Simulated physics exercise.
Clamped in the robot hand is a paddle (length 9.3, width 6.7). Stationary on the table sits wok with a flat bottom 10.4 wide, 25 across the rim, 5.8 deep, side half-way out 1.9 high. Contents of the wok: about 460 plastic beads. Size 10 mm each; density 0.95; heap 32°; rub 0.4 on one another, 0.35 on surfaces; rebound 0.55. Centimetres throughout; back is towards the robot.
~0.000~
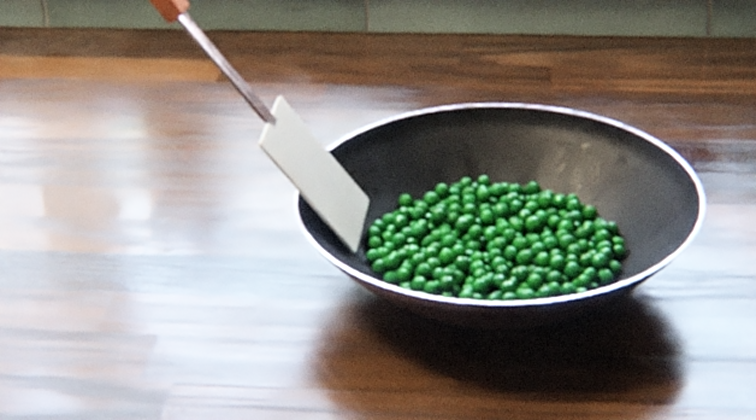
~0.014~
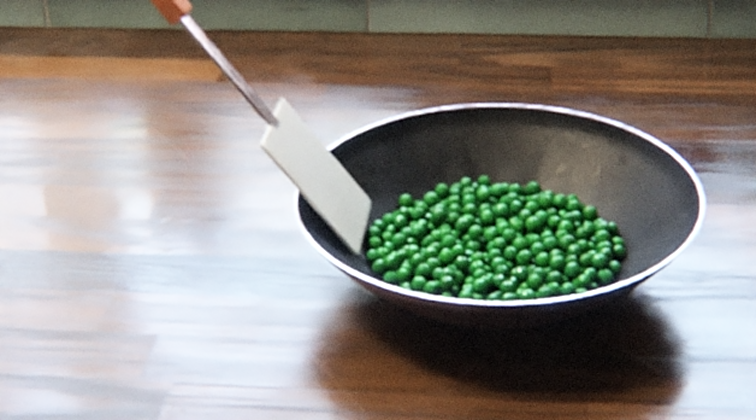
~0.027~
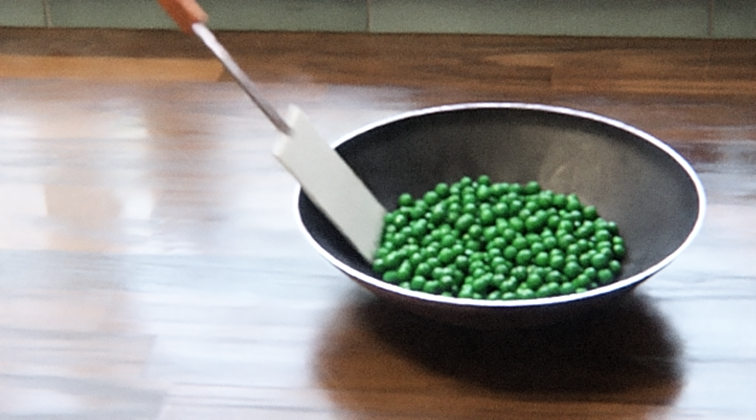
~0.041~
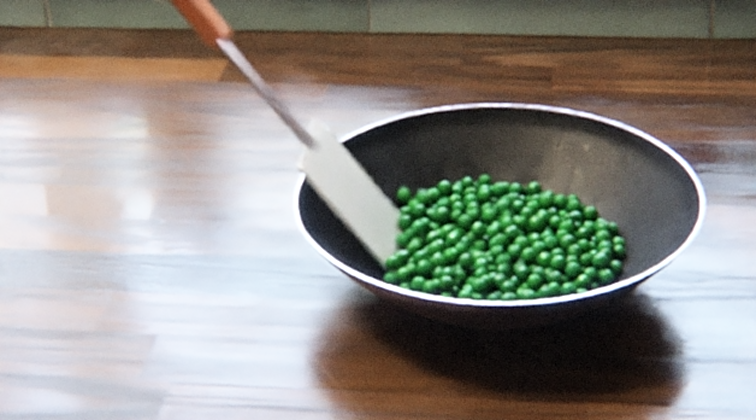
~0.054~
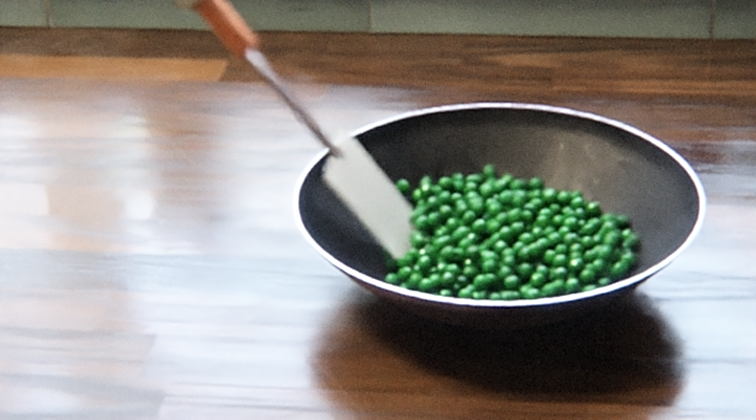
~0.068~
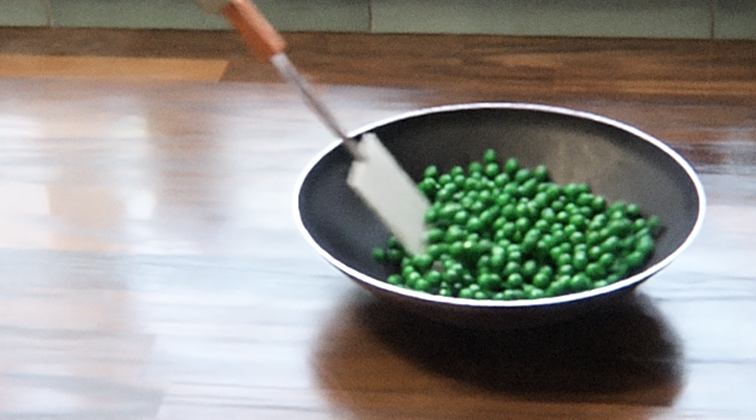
A wok holds green beads while a paddle pushes them toward the right.
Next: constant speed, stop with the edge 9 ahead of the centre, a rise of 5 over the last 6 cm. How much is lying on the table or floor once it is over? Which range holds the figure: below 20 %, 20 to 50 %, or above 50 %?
The figure lies within 20 to 50 %.
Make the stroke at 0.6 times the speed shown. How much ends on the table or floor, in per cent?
Roughly 15 percent ends on the table or floor.
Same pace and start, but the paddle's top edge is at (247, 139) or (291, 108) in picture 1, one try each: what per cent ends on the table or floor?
Roughly 25% and 35%.
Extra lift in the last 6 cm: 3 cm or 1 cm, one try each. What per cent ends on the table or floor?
It comes to around 30 per cent on the first try and around 40 per cent on the second.
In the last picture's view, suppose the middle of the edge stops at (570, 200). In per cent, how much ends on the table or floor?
Around 10 percent ends on the table or floor.
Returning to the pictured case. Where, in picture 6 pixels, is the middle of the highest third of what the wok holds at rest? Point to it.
Look near (592, 249).
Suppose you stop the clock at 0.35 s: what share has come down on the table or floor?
I'd put it at around 10 per cent.
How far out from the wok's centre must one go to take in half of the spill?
60 cm or so.
After 0.10 s, sloping 54°, highest piece 7 above the table; 462 in the wok.
After 0.13 s, sloping 54°, highest piece 8 above the table; 460 in the wok, 2 on the blade or in flight.
After 0.35 s, sloping 54°, highest piece 27 above the table; 327 in the wok, 46 on the table or floor, 89 on the blade or in flight.
After 1.40 s, sloping 54°, highest piece 4 above the table; 327 in the wok, 135 on the table or floor.
In the end, 327 in the wok, 135 on the table or floor. That is 29 % on the table or floor.
